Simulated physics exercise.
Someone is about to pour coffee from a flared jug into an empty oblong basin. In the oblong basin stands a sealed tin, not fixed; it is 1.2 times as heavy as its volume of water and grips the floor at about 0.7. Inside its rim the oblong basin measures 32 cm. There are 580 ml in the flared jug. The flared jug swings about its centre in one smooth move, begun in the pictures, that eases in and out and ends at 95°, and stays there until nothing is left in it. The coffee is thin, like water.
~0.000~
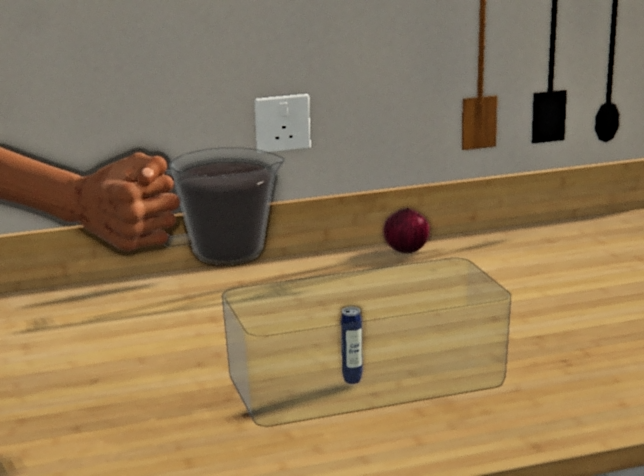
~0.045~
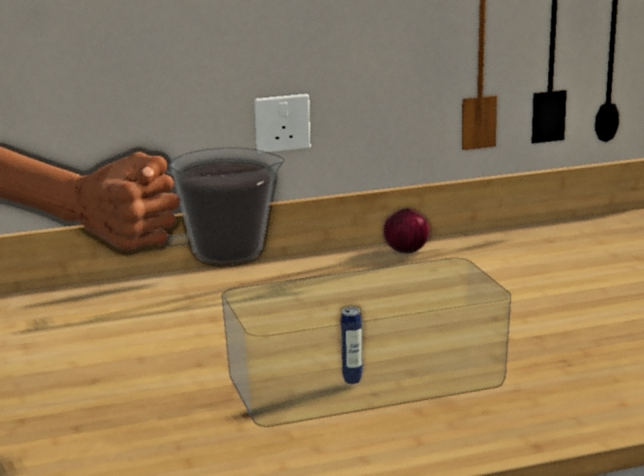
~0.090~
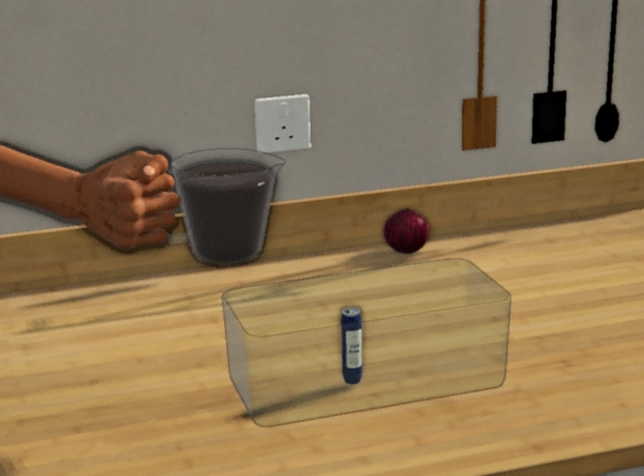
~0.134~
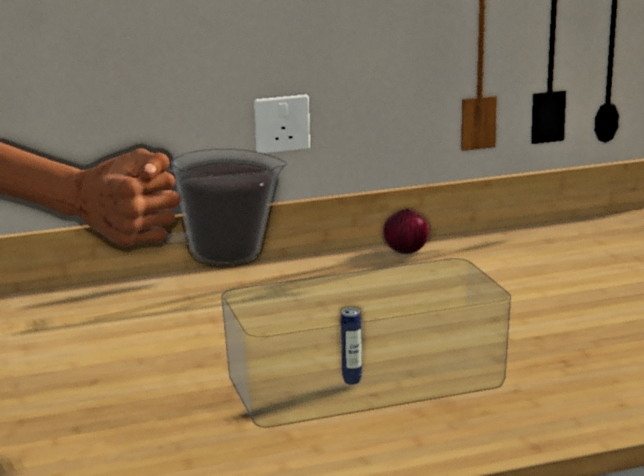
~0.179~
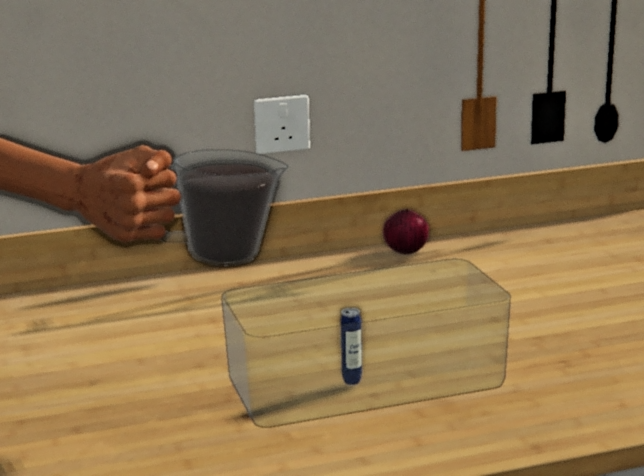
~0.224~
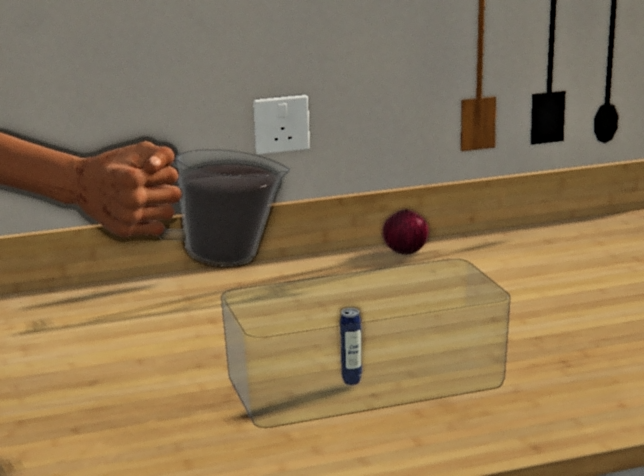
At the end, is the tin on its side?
The tin goes over.
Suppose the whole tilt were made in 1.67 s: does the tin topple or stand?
Then it topples.
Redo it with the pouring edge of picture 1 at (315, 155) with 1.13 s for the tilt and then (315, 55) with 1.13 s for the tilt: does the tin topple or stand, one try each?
First it goes over; then it remains upright.
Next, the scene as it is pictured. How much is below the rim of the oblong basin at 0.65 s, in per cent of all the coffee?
Some 5 per cent.
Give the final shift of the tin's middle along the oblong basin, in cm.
Some 8.5 cm.
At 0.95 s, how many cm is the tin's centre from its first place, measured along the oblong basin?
About 0 cm.
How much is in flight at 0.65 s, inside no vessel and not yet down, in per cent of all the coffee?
Near 18 in a hundred.
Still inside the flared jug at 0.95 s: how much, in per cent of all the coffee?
About 24 per cent.
By 0.65 s the tilt is 58° and 77 per cent is still to pour; the tin stands where it began.
By 0.95 s the tilt is 89° and 25 per cent is still to pour; the tin stands where it began.
By 1.28 s the tilt is 95° and 2 per cent is still to pour; the tin lies on its side.
By 1.63 s the tilt is 95° and 0 per cent is still to pour; the tin lies on its side.
At rest the tin lies on its side.
